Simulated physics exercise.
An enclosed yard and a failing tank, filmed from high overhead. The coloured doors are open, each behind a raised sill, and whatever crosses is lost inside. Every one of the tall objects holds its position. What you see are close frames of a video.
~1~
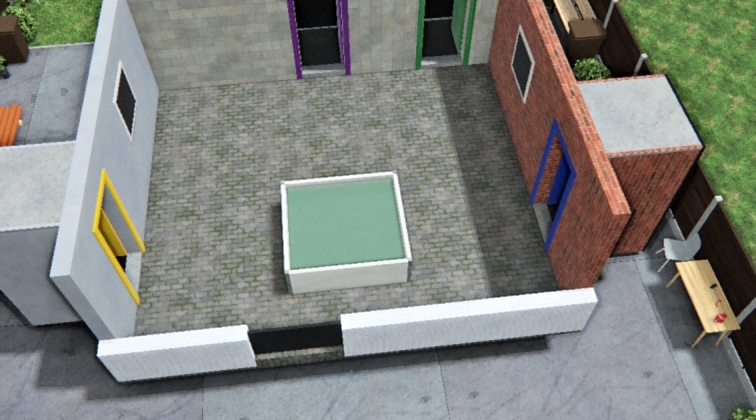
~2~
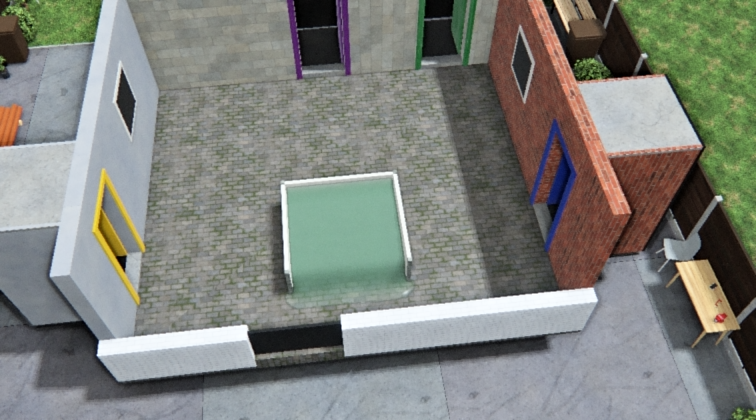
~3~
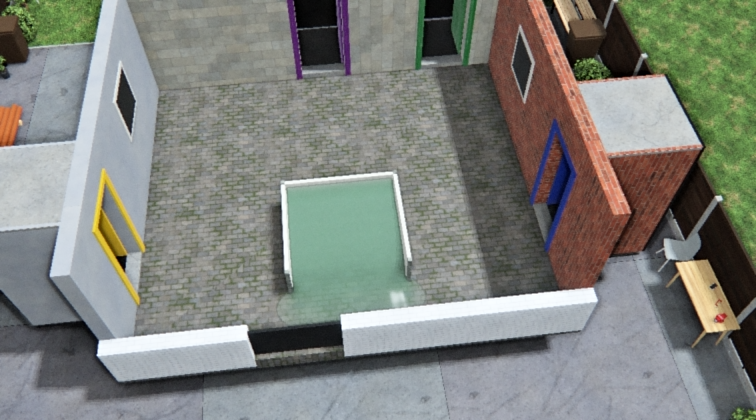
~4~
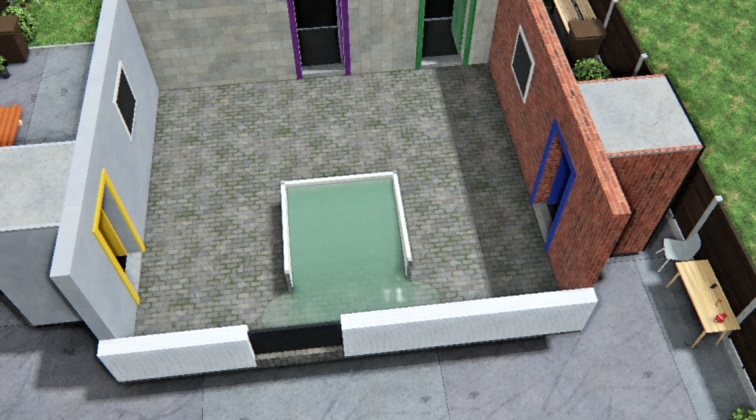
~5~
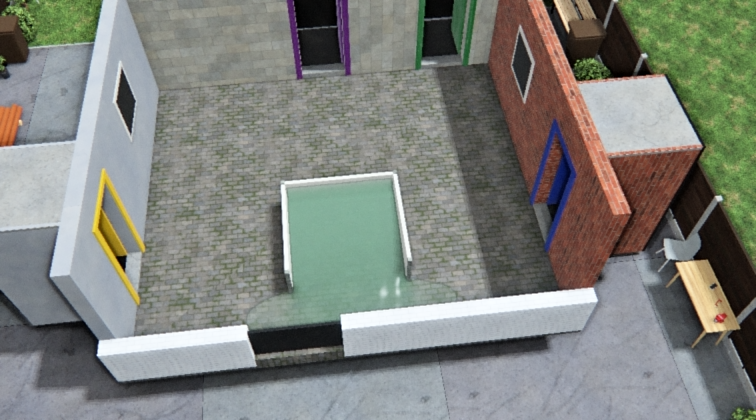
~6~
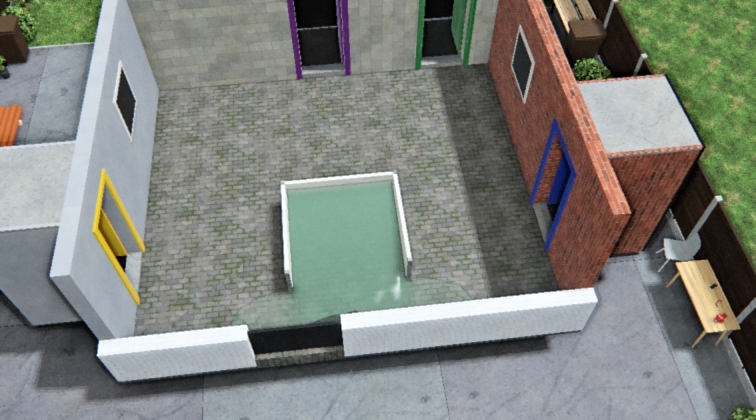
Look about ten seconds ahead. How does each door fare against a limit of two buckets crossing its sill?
The blue door goes past the limit. The yellow door goes past the limit. The green door stays within the limit. The purple door stays within the limit.
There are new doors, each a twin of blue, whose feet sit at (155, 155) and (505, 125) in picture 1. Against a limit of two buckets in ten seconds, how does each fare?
In turn, the first comes in lower and the second comes in lower.
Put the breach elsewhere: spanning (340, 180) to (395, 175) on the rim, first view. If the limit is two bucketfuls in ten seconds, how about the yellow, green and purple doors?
Here's how it goes: The yellow door misses the threshold, then the green door crosses the threshold, then the purple door crosses the threshold.
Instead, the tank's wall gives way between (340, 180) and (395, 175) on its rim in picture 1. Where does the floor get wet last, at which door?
I say the door marked yellow.
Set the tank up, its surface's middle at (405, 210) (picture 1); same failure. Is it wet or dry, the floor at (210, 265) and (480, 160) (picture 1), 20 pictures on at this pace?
Submerged, then submerged.
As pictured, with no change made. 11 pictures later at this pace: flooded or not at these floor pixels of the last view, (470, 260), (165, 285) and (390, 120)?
Result, in the order given: Wetted / wetted / not wetted.
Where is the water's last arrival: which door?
I'd go with the purple-painted one.
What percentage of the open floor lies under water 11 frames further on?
Around 25 percent of it.
A moment on, water covers 15 % of the floor; the blue door not reached, the yellow door not reached, the green door not reached, the purple door not reached.
Next, water covers 25 % of the floor; the blue door wet at the sill, nothing in, the yellow door under two buckets in, the green door not reached, the purple door not reached.
Then, water covers 40 % of the floor; the blue door over two buckets in, the yellow door over two buckets in, the green door not reached, the purple door not reached.
Later, water covers 80 % of the floor; the blue door over two buckets in, the yellow door far over two buckets in, the green door wet at the sill, nothing in, the purple door not reached.
In the end, water covers 95 % of the floor; the blue door over two buckets in, the yellow door far over two buckets in, the green door wet at the sill, nothing in, the purple door wet at the sill, nothing in.
